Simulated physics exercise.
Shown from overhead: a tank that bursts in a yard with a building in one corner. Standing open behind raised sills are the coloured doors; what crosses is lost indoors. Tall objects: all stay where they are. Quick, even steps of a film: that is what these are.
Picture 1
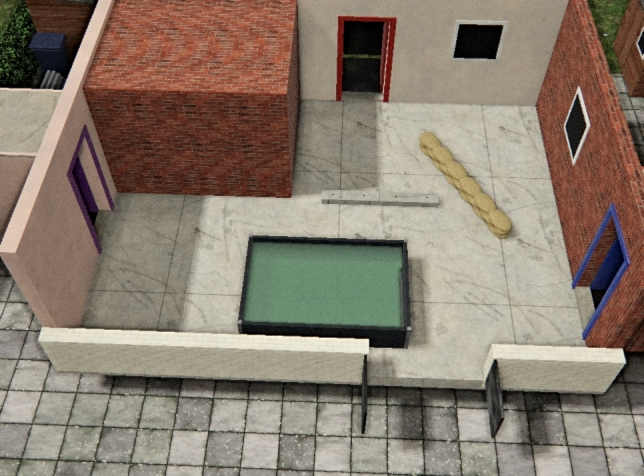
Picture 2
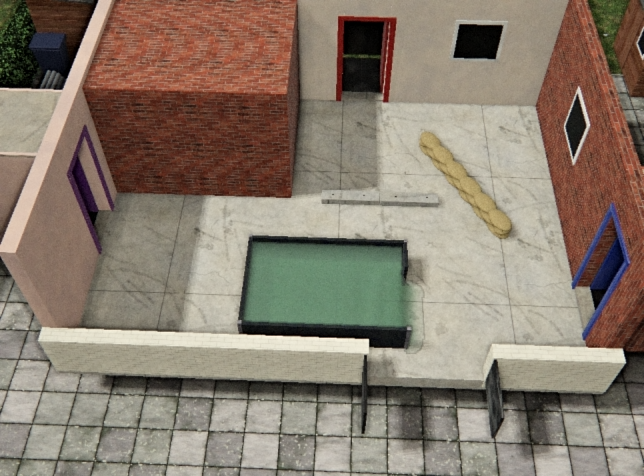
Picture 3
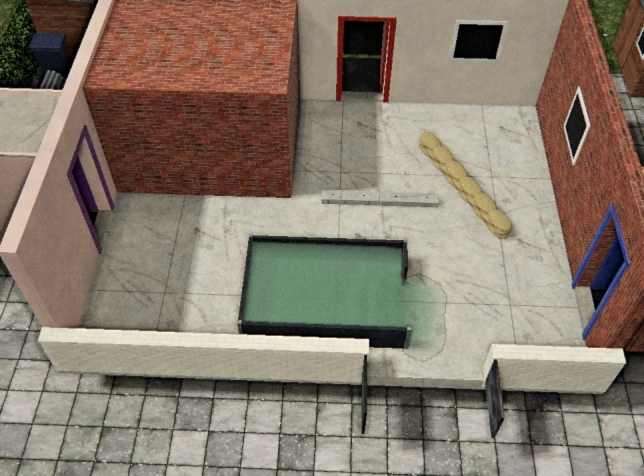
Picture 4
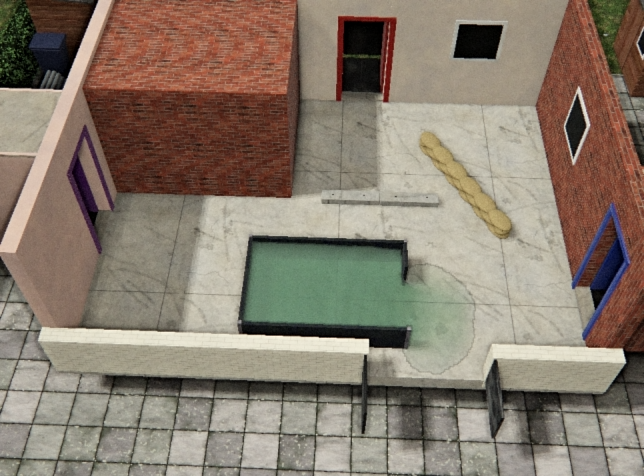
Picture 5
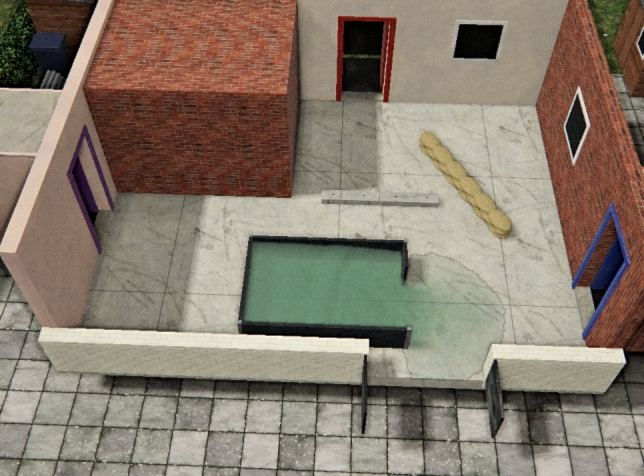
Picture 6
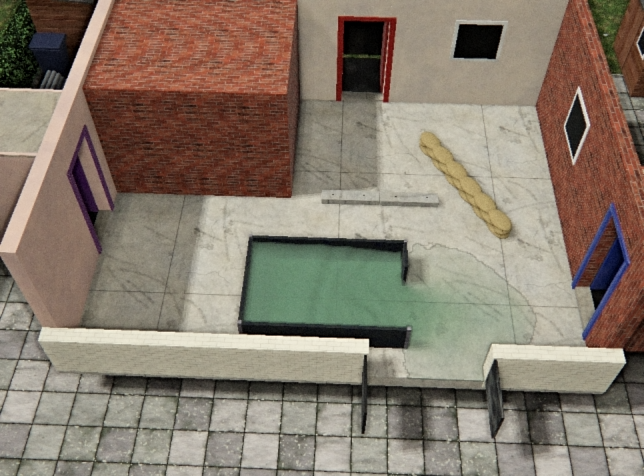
To begin with, a dark-rimmed tank of green water stands whole and still in a walled yard with a brick building in one corner. Its right side then opens, and water pours through the gap onto the pale floor, spreading rightward in a widening, rounded sheet while the long objects behind stay put.
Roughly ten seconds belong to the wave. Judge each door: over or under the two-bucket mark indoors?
My call: Red door, under; purple door, under; blue door, over.
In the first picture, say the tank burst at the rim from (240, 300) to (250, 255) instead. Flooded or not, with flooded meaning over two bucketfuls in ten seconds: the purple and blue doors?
Result - purple one tops the mark, blue one does not reach it.
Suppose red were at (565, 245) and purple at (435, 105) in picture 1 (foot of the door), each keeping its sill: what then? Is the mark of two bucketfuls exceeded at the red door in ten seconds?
For the red door, the answer is that it crosses the line.
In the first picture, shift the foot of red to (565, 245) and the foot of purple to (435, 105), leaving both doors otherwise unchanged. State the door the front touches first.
Answer: The blue one.
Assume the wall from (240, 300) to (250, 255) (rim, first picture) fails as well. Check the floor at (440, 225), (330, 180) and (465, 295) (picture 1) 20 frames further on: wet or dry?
Point one not reached; point two not reached; point three not reached.
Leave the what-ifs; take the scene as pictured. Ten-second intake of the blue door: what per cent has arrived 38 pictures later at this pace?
By then roughly 100 percent of the ten-second total is in.
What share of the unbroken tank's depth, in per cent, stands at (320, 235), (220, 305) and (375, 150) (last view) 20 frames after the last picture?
Respectively 0, 0 and 0 per cent.
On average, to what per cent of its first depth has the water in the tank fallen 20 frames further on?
42 percent or thereabouts.
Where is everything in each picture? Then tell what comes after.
The first frame shows the tank at (326, 283) is whole and still.
In the second frame, water pours out at (404, 310) and has run to (412, 285).
In the third frame, the front is at (432, 285), out from the gap at (403, 311).
In the fourth frame, the front is at (464, 292), out from the gap at (403, 311).
In the fifth frame, water pours out at (403, 311) and has run to (496, 305).
In the sixth frame, the front is at (530, 318), out from the gap at (403, 311).
A moment on, water covers 20 % of the floor; the red door not reached, the purple door not reached, the blue door under two buckets in.
Next, water covers 20 % of the floor; the red door not reached, the purple door not reached, the blue door over two buckets in.
Then, water covers 25 % of the floor; the red door not reached, the purple door not reached, the blue door far over two buckets in.
Later, water covers 45 % of the floor; the red door wet at the sill, nothing in, the purple door not reached, the blue door far over two buckets in.
In the end, water covers 65 % of the floor; the red door wet at the sill, nothing in, the purple door not reached, the blue door far over two buckets in.
